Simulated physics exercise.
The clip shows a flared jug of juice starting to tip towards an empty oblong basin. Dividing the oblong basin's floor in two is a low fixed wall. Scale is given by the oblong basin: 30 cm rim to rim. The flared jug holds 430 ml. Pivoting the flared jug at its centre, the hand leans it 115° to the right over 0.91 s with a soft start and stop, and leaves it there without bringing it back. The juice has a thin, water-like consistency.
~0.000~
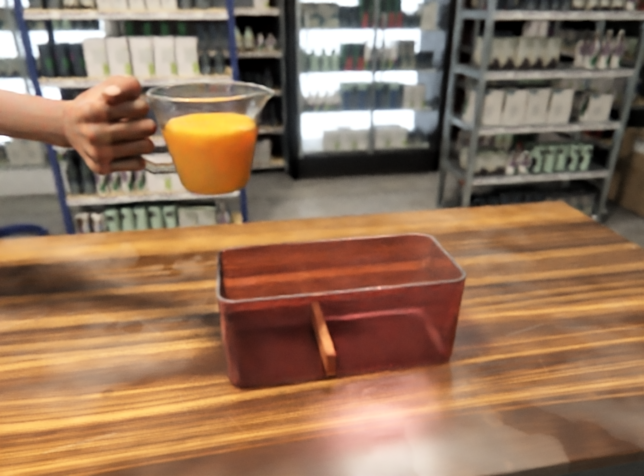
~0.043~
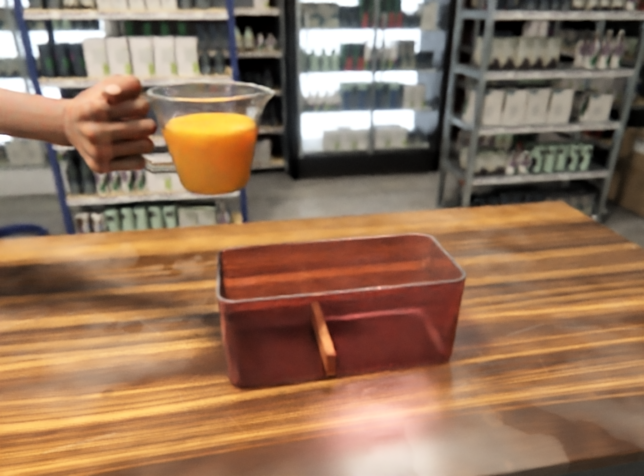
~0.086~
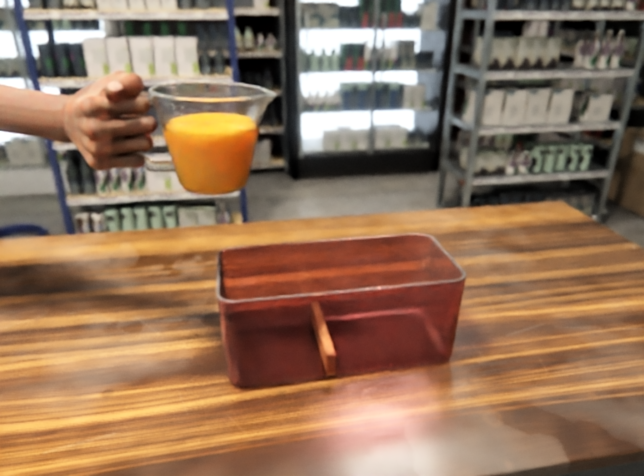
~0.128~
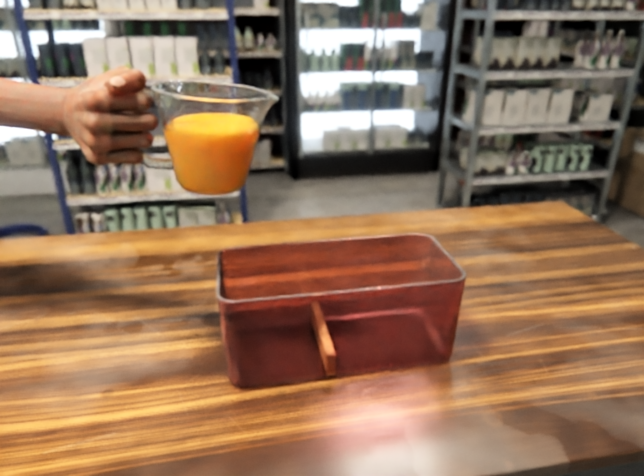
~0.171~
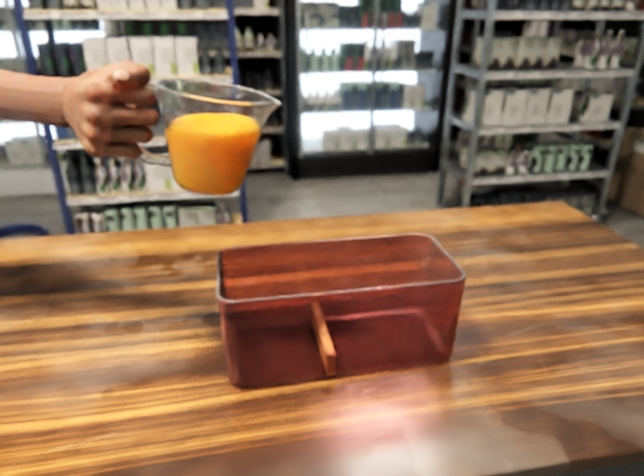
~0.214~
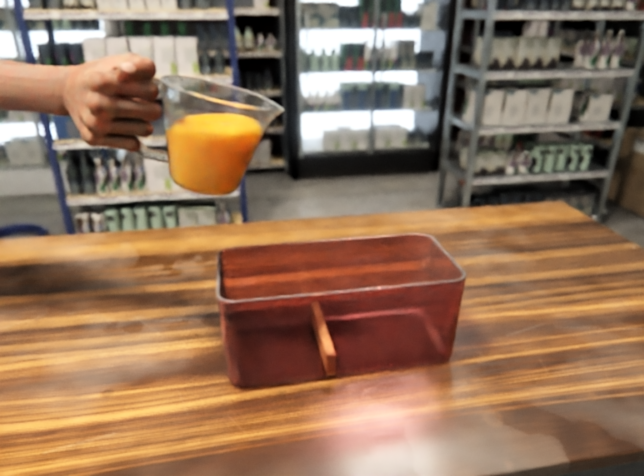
A hand gradually tilts a clear jug of orange juice rightward above an empty oblong basin.
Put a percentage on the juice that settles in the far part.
Roughly 59 per cent ends up there.
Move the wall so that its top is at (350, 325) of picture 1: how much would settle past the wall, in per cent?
Roughly 10 %.
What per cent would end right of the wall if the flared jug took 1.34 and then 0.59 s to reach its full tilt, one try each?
I'd expect close to 75 per cent and then close to 35 per cent.
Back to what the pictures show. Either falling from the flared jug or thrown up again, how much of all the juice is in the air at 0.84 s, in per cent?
About 14 % of the total.
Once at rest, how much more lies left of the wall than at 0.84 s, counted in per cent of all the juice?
I'd put it near 14 percent.
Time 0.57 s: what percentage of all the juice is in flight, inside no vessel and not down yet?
Close to 28 per cent, I'd say.
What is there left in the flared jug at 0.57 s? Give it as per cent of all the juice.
Near 68 in a hundred.
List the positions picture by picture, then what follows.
It leans 0°; its right rim is at (274, 90); the juice meets the walls at (164, 123) and (256, 119); the oblong basin's rim runs from (218, 275) to (447, 255); the wall's top is at (322, 327), in the first frame.
It leans 1°; its right rim is at (275, 91); the juice meets the walls at (164, 122) and (257, 120), in the second frame.
It leans 3°; its right rim is at (276, 93); the juice meets the walls at (164, 122) and (257, 120), in the third frame.
It leans 6°; its right rim is at (278, 97); the juice meets the walls at (165, 122) and (259, 121), in the fourth frame.
It leans 10°; its right rim is at (281, 102); the juice meets the walls at (167, 122) and (259, 121), in the fifth frame.
It leans 15°; its right rim is at (284, 109); the juice meets the walls at (169, 123) and (262, 122), in the sixth frame.
After 0.57 s the tilt is 80° and 68 per cent is still to pour, 0 is left of the wall and 3 right of it.
After 0.84 s the tilt is 113° and 5 per cent is still to pour, 26 is left of the wall and 55 right of it.
After 1.11 s the tilt is 115° and 0 per cent is still to pour, 40 is left of the wall and 59 right of it.
After 1.41 s the tilt is 115° and 0 per cent is still to pour, 40 is left of the wall and 59 right of it.
In the end 40 per cent lies left of the wall, 59 right of it and 1 outside.
